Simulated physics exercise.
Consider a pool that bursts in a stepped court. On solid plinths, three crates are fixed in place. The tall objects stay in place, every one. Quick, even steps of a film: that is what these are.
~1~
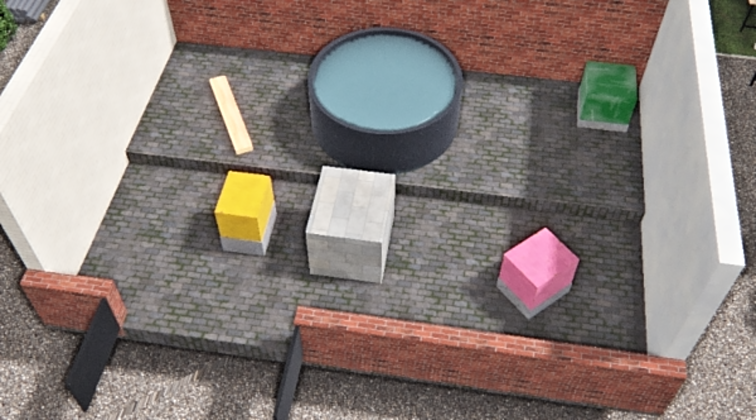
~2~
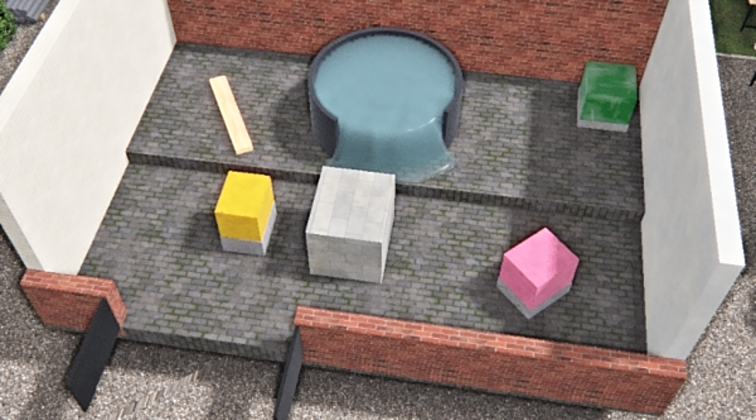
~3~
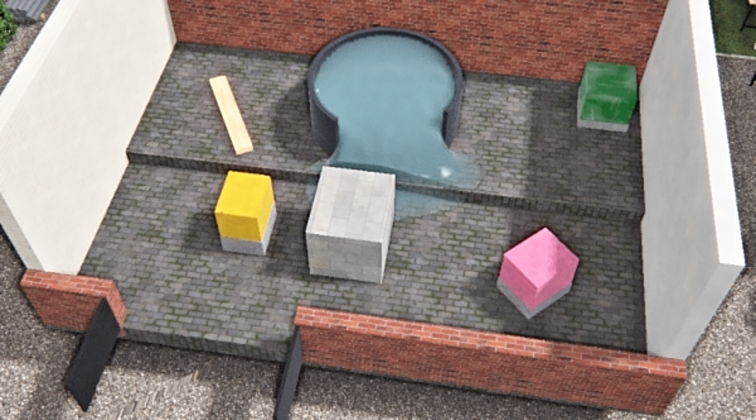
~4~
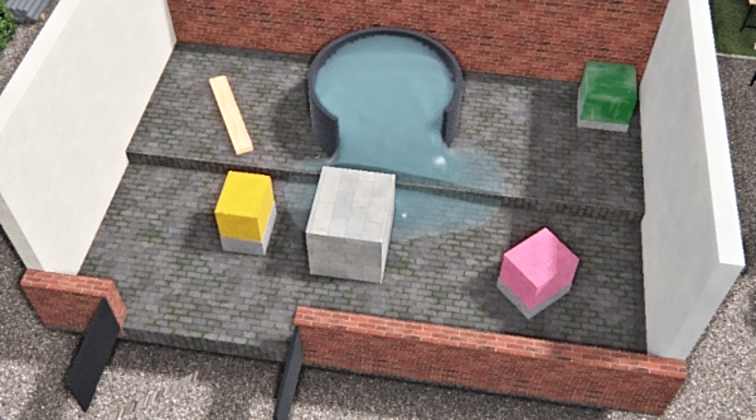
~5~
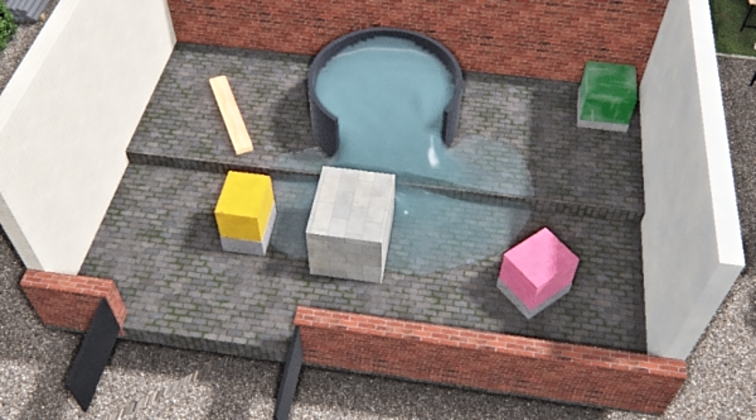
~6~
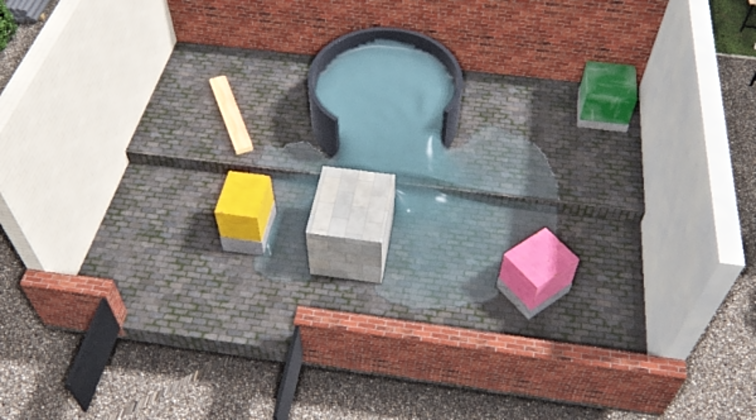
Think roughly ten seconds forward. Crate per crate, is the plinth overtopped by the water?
As I see it, the pink crate will be wet; the green crate will not even get damp; the yellow crate will not even get damp.
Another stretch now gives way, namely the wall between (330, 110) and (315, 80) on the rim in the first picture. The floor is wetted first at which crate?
The yellow one comes first.
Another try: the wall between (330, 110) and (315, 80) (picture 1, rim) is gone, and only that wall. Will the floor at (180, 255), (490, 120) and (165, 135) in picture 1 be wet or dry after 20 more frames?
Taking the points one after the other, they come out inundated, not soaked and inundated.
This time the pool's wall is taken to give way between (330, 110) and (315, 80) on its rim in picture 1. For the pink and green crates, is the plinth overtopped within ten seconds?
Pink keeps dry; green is spared.
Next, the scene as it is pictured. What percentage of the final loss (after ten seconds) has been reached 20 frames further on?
About 15 per cent.
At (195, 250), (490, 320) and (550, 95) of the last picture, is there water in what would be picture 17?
Result by point, in sequence: Unwetted, then waterlogged, then unwetted.
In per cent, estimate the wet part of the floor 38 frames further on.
About 60 in a hundred.
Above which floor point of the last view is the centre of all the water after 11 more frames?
Roughly (397, 207).
A moment on, water covers 35 % of the floor; the pink crate water round its plinth, the green crate not reached, the yellow crate water round its plinth.
Next, water covers 45 % of the floor; the pink crate water round its plinth, the green crate water round its plinth, the yellow crate water round its plinth.
Then, water covers 55 % of the floor; the pink crate water round its plinth, the green crate water round its plinth, the yellow crate water round its plinth.
Later, water covers 60 % of the floor; the pink crate water round its plinth, the green crate water round its plinth, the yellow crate water round its plinth.
In the end, water covers 60 % of the floor; the pink crate was topped, the green crate stayed above the water, the yellow crate stayed above the water.
